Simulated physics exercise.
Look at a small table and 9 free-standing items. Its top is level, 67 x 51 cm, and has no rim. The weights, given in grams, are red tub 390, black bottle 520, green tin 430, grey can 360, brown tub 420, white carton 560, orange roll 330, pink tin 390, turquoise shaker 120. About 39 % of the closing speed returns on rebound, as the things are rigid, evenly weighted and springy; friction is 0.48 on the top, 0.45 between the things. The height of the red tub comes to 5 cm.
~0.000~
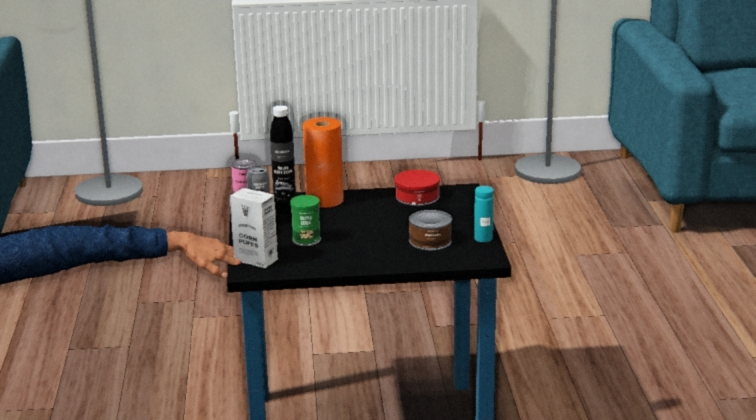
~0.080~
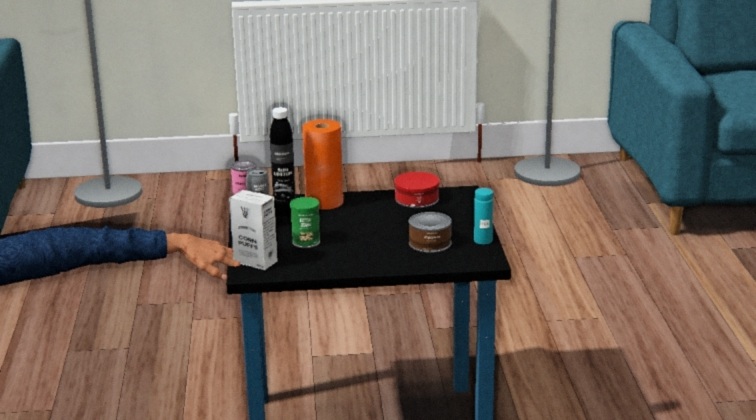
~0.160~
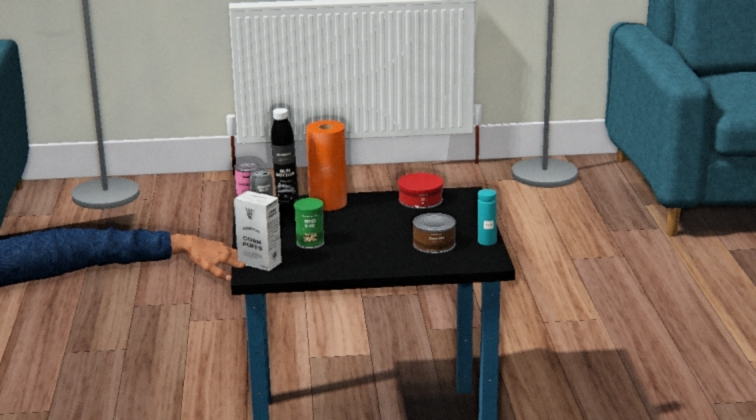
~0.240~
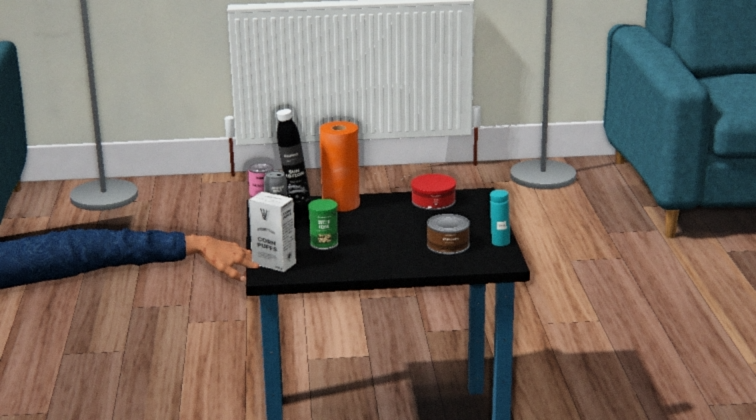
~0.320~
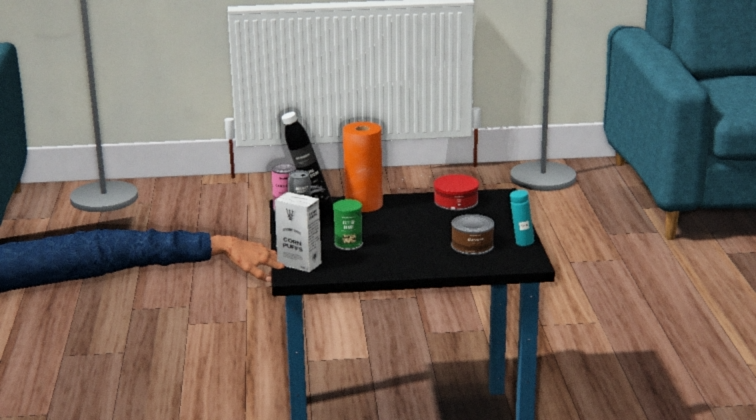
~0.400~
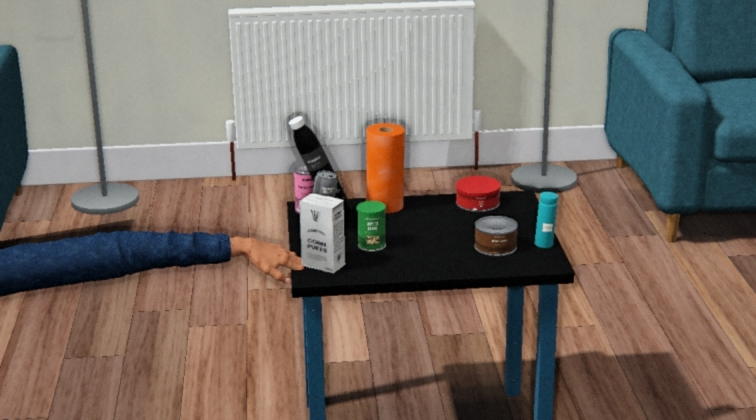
In a room with a wooden floor, a white radiator, two lamp poles and teal armchairs, seen from the front and slightly above, a small black-topped table stands. It holds a white carton, pink and grey tins, black bottle, orange roll and green tin at left, red and brown tubs and turquoise shaker at right. A hand at the left edge pushes the table rightward, and the black bottle leans increasingly left.
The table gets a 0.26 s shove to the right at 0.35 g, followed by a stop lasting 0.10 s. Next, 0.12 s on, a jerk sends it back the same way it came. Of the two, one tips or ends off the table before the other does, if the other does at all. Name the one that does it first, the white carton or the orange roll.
It is the latter of the two.
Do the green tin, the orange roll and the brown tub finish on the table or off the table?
Afterwards, the green tin stays on its support, the orange roll leaves its support, and the brown tub stays on its support.
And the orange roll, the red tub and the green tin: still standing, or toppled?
In the last frame the orange roll does not stay up, the red tub remains up and the green tin remains up.
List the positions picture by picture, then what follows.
White carton (254, 228); orange roll (323, 163), in the first frame.
Green tin (306, 223), in the second frame.
Table shifted 2 cm; brown tub (434, 233), in the third frame.
Table shifted 6 cm; black bottle (293, 164) tilted 7°; turquoise shaker (500, 218) tilted 3°, in the fourth frame.
Table shifted 12 cm; black bottle (307, 165) tilted 17°; green tin (348, 225), in the fifth frame.
Table shifted 16 cm; white carton (322, 233); orange roll (385, 168), in the sixth frame.
By 0.60 s, table shifted 16 cm; turquoise shaker now off the table; orange roll tilted 10° near (395, 165); white carton 4 cm from its spot near (332, 233).
By 0.90 s, orange roll tilted 36° near (354, 165); white carton 2 cm from its spot near (258, 237); black bottle on its side.
By 1.50 s, orange roll now off the table; black bottle on its side; grey can on its side.
When it is over (2.4 s), off the table, orange roll and turquoise shaker; lying over on the table, black bottle and grey can; the other 5 within 5 cm of the start. End places, in pixels of the last picture, white carton near (250, 237), orange roll near (471, 312). White carton was never lost; orange roll went at 1.10 s.
